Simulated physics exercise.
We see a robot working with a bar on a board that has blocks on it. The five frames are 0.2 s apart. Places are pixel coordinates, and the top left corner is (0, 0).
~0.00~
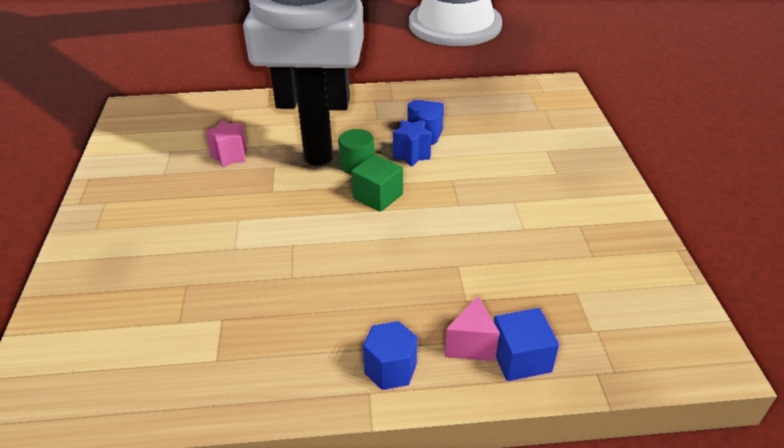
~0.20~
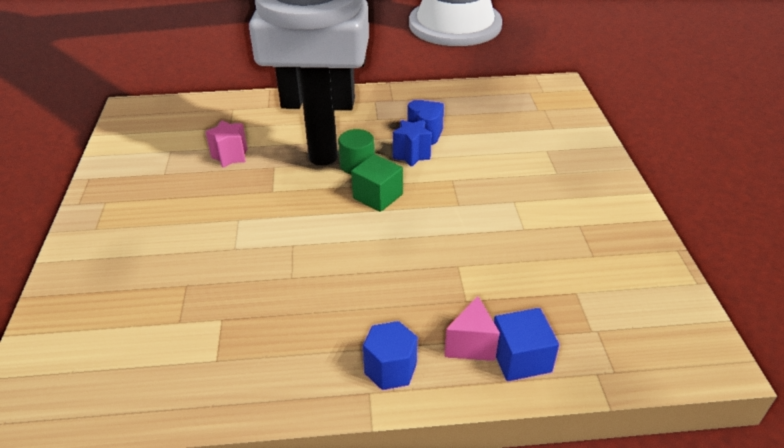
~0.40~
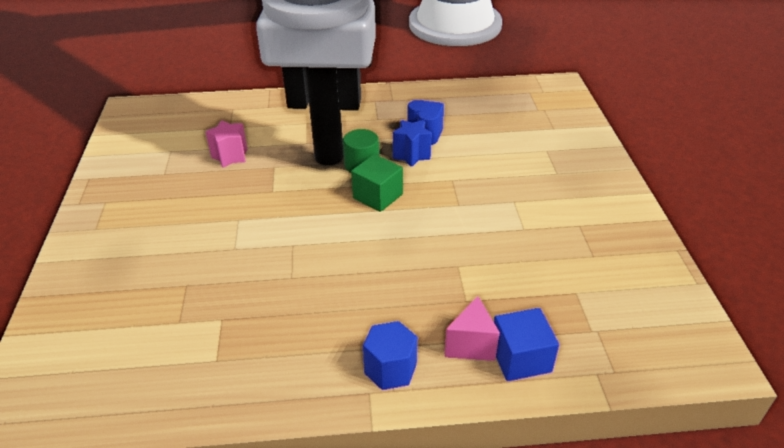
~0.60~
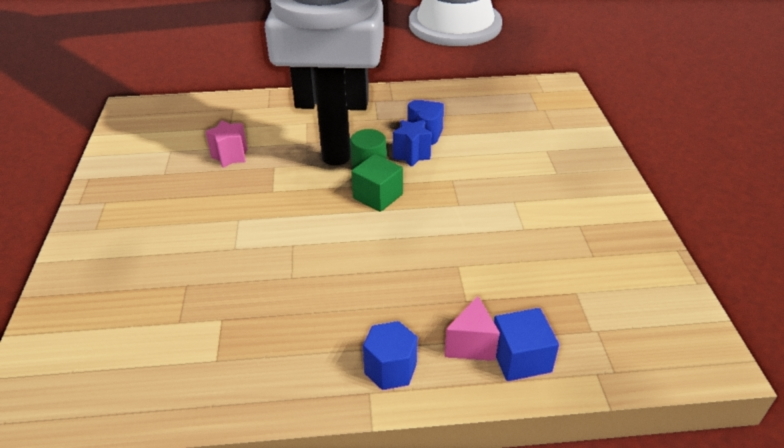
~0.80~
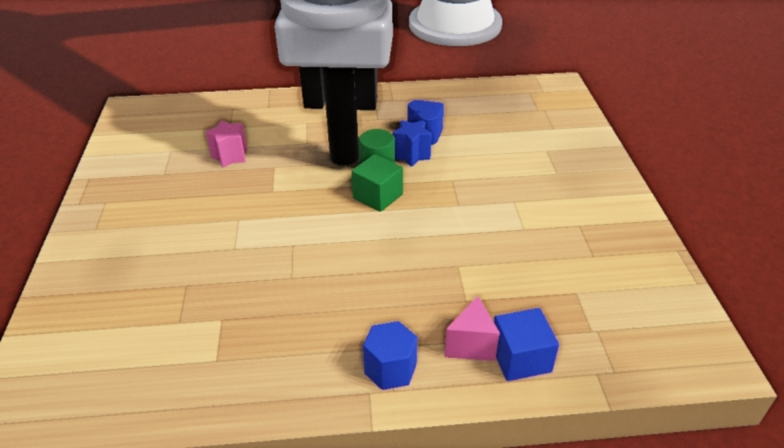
At first, a robot's dark bar stands just left of a green cylinder on a wooden board scattered with blue, pink and green blocks. The bar moves slowly right and meets the cylinder, then pushes it a short way toward the blue star, behind the green block, while the other blocks stay put.
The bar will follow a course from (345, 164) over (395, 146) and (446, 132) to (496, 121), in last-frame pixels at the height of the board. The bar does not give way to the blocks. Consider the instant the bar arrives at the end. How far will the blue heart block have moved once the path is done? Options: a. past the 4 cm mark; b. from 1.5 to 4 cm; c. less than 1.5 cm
a (past the 4 cm mark)
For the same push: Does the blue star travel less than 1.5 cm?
It seems not.
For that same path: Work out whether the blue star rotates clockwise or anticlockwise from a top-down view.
The turn is anti-clockwise.
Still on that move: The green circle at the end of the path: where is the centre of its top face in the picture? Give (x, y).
Pixel (403, 137).
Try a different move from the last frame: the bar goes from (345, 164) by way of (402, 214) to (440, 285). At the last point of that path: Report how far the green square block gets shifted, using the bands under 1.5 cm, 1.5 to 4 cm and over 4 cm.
Goes over 4 cm.
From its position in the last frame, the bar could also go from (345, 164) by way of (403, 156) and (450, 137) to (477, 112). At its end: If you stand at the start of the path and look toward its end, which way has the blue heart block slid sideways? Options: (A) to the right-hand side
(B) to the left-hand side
The one that fits is B, to the left-hand side.
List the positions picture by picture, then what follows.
Tip of the bar at (319, 157), middles of tops, green circle at (356, 138), green square block at (377, 168), blue star at (412, 128), blue heart block at (426, 108), in the first picture.
Bar at (323, 157), nothing pushed, in the second picture.
Bar at (329, 157), green circle at (361, 138), in the third picture.
Bar at (336, 157), green circle at (368, 138), in the fourth picture.
Bar at (345, 157), green circle at (376, 138), green square block at (377, 168), blue star at (412, 128), blue heart block at (426, 108), in the fifth picture.
The first path, step by step. One third of the way, bar at (396, 138); green circle at (403, 137); blue star at (433, 130), turned 45° anticlockwise.
Two thirds of the way, bar at (447, 125); green circle at (403, 137); blue star at (433, 130), turned 45° anticlockwise; blue heart block at (467, 97).
At the end, bar at (496, 114); green circle at (403, 137); green square block unmoved; blue star at (433, 130), turned 45° anticlockwise; blue heart block at (512, 85), turned 20° anticlockwise.
